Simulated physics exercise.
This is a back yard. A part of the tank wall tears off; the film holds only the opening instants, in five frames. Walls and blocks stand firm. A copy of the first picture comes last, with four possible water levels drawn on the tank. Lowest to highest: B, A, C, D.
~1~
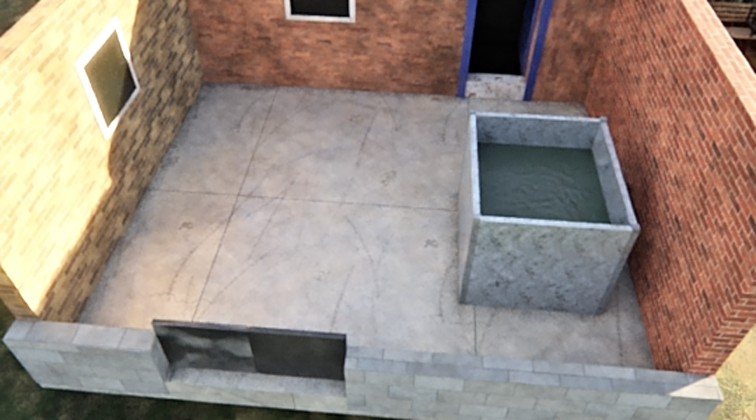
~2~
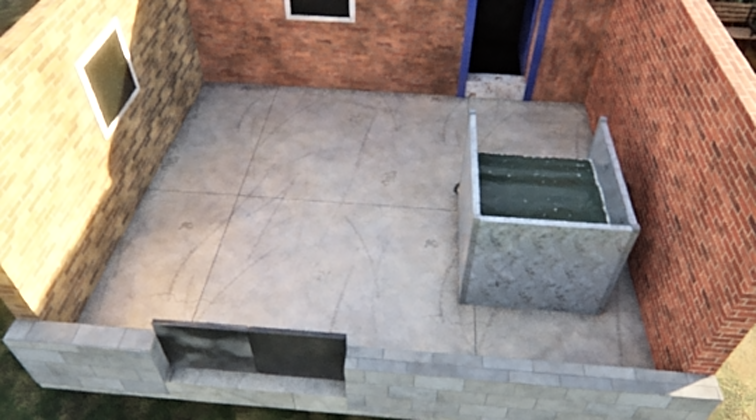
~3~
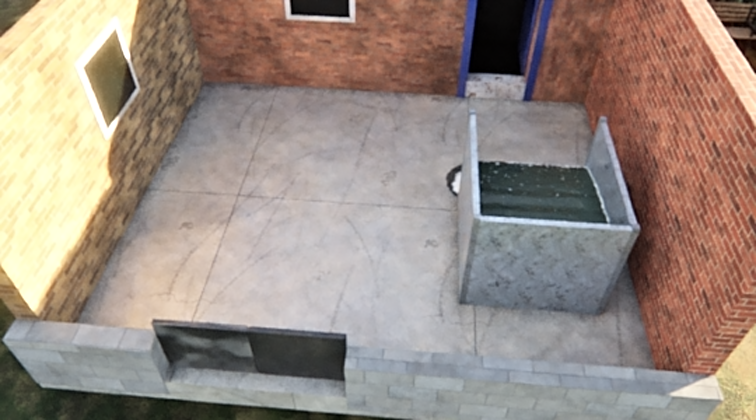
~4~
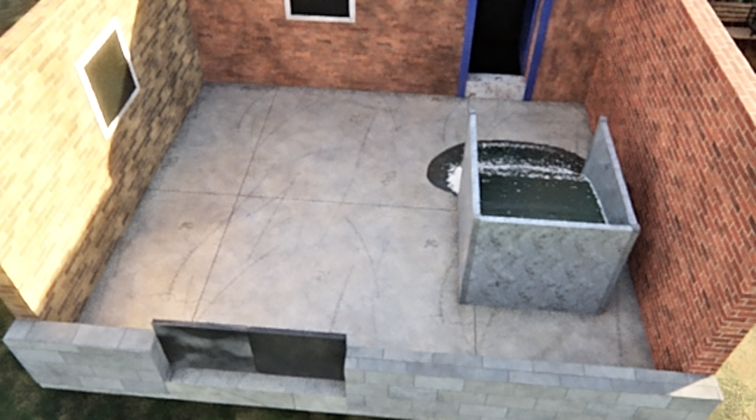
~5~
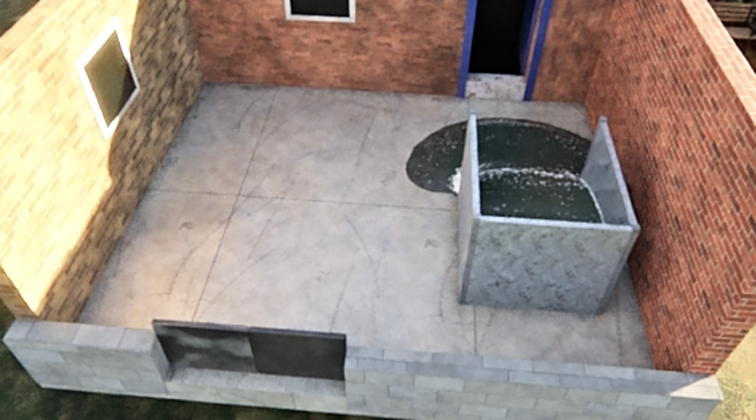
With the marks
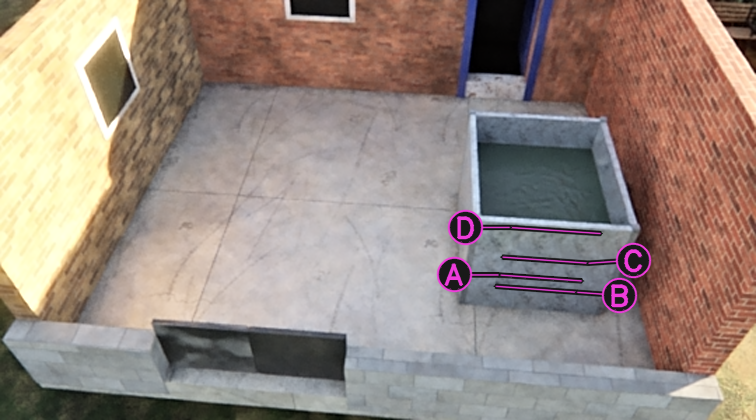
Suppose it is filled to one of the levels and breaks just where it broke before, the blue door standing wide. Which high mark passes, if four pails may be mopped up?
It is A.
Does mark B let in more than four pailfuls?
No.
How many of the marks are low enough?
Two of the four.
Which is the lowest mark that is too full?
Mark C.
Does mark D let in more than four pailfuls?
Yes.
On the marked copy, A at (539, 277); B at (536, 289); C at (545, 260); D at (554, 230); from the bottom up B, A, C, D.
Choosing A, a splash gets over, under a bucket.
Choosing B, nothing gets over.
Choosing C, about 11 bucketfuls get in.
Choosing D, dozens of bucketfuls pour in.
